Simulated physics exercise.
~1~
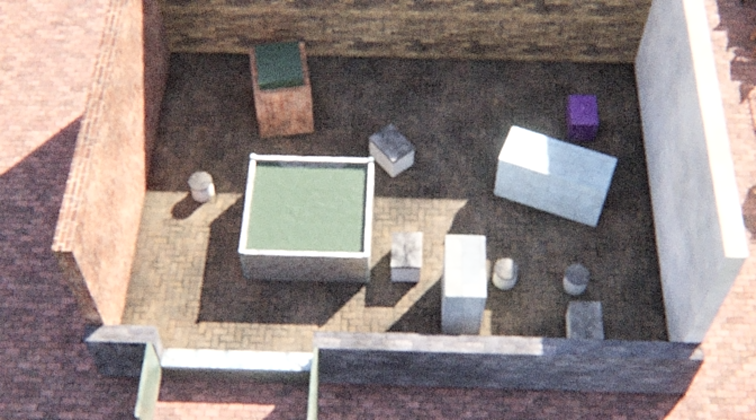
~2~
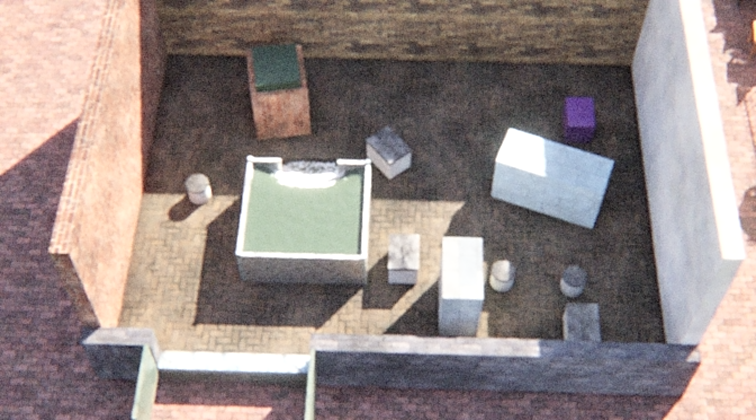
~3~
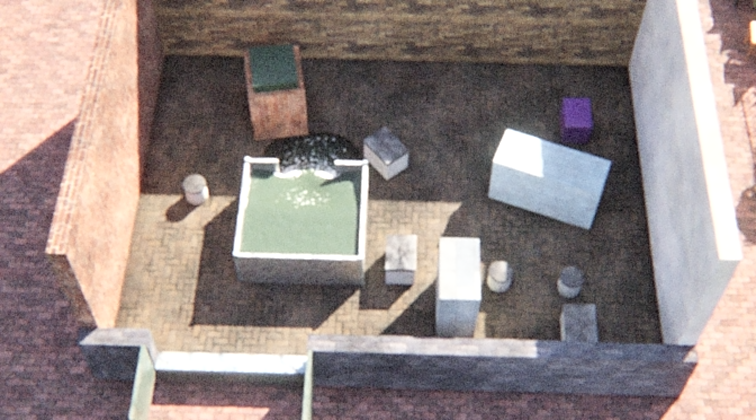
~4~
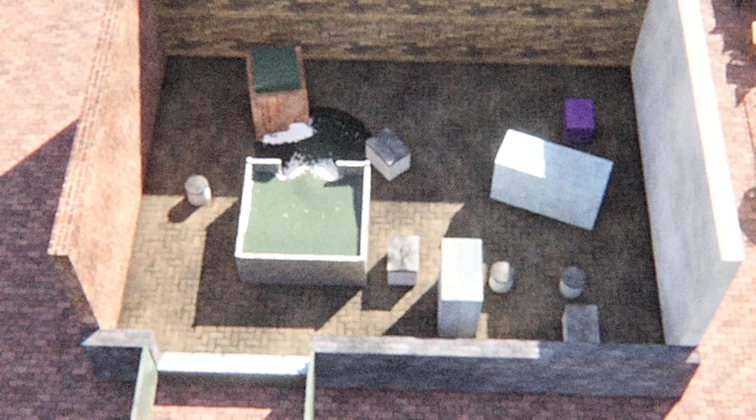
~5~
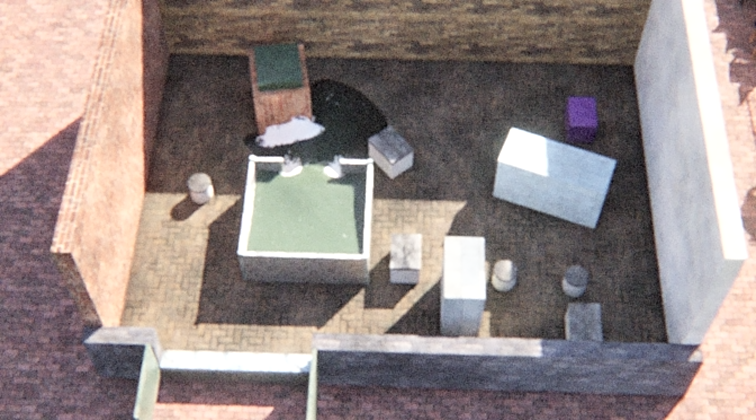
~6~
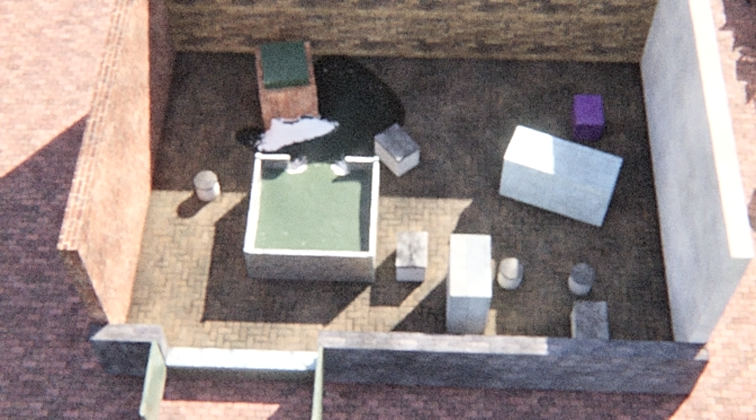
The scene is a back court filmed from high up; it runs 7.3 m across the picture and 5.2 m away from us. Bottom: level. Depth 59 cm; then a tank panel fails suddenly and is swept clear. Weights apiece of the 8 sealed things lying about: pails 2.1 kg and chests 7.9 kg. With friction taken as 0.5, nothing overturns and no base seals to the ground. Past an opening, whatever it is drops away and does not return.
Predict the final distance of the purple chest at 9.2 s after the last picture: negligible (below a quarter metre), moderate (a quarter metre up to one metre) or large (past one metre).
Large.
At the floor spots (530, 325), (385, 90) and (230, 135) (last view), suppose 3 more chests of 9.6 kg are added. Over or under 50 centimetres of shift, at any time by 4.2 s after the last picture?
Within it, beyond it, beyond it.
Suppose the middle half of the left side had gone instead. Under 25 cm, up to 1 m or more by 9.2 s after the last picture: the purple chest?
The purple chest remains in place.
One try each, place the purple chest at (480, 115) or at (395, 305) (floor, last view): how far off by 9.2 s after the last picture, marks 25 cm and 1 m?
Results, in order: Displaced moderately, then essentially stationary.
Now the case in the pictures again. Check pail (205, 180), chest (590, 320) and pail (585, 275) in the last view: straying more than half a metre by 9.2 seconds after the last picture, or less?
In sequence - crossed the line; crossed the line; crossed the line.
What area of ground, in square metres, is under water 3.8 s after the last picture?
Roughly 24 m2 of it is wet.
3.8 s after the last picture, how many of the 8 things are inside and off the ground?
Count at that moment: 3.
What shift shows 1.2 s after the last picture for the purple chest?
0 cm or so by then.
Then, 1.2 s after the last picture the purple chest is near (589, 110), 0.0 m from its start, aground; 0 of 8 are out; 0 afloat.
Then, 3.8 s after the last picture the purple chest is near (636, 155), 1.0 m from its start, afloat; 0 of 8 are out; 3 afloat.
Then, 6.2 s after the last picture the purple chest is near (628, 313), 3.4 m from its start, afloat; 1 of 8 are out; 2 afloat.
Then, 9.2 s after the last picture the purple chest is near (533, 308), 3.5 m from its start, afloat; 1 of 8 are out; 5 afloat.
